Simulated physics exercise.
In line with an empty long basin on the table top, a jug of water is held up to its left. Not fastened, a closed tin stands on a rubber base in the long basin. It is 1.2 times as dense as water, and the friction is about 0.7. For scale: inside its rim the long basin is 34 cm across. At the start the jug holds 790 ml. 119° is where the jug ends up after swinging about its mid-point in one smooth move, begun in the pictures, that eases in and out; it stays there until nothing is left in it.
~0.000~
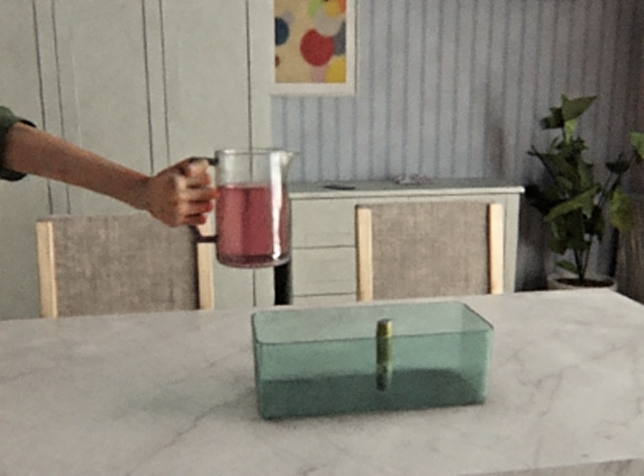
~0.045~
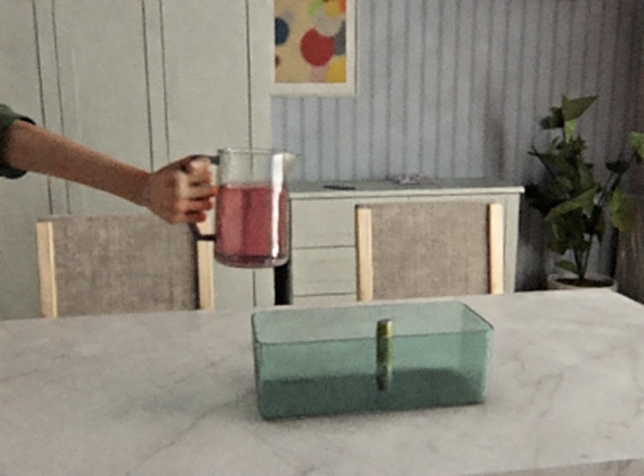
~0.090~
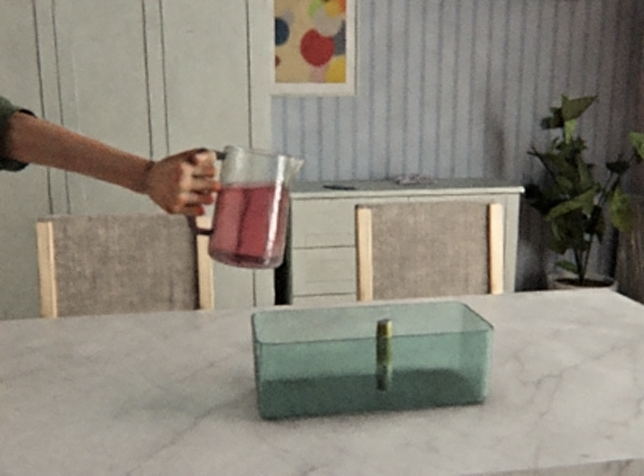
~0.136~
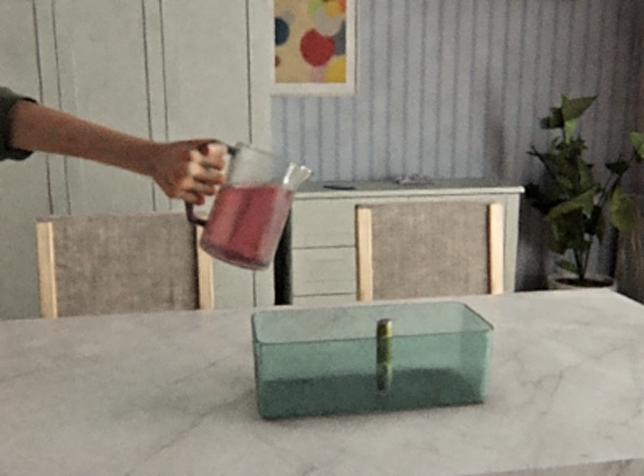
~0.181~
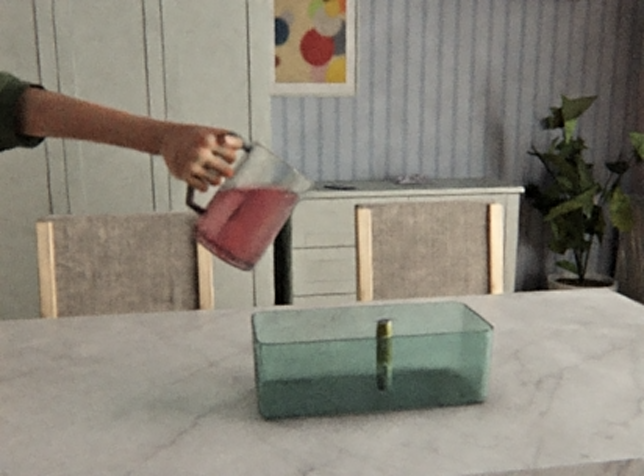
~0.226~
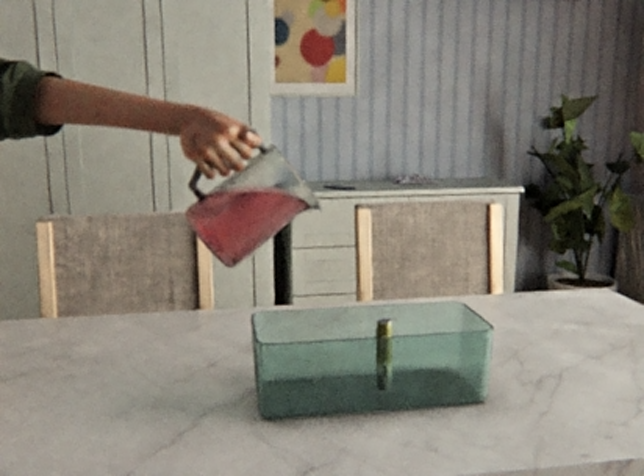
A hand tilts a clear jug of pink liquid rightward above a green basin.
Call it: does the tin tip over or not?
It tips over.
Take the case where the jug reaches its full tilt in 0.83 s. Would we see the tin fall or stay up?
In that case the tin overturns.
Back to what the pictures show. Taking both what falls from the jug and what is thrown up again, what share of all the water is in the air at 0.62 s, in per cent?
Some 24 per cent.
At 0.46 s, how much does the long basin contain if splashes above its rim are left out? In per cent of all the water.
Roughly 10 per cent.
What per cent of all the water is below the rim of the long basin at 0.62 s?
About 62 per cent.
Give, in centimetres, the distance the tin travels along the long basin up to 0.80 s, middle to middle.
Around 3 centimetres.
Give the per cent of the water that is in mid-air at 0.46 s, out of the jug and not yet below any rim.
Close to 30 in a hundred.
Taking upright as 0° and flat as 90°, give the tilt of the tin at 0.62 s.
The lean is some 0° away from upright.
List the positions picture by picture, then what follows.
In the first picture, it leans 0°; its right rim is at (299, 152); the water meets the walls at (217, 186) and (285, 185); the long basin's rim runs from (254, 329) to (478, 316); the tin's top is at (384, 323).
In the second picture, it leans 2°; its right rim is at (301, 154); the water meets the walls at (218, 186) and (285, 185).
In the third picture, it leans 10°; its right rim is at (307, 161); the water meets the walls at (221, 186) and (288, 186).
In the fourth picture, it leans 21°; its right rim is at (315, 173); the water meets the walls at (214, 202) and (292, 188).
In the fifth picture, it leans 36°; its right rim is at (321, 189); the water meets the walls at (204, 210) and (295, 191).
In the sixth picture, it leans 52°; its right rim is at (322, 209); the water meets the walls at (190, 206) and (307, 198).
By 0.46 s the tilt is 117° and 60 per cent is still to pour; the tin stands where it began.
By 0.62 s the tilt is 119° and 14 per cent is still to pour; the tin stands where it began.
By 0.80 s the tilt is 119° and 1 per cent is still to pour; the tin leans 11°.
By 0.99 s the tilt is 119° and 0 per cent is still to pour; the tin lies on its side.
At rest the tin lies on its side.
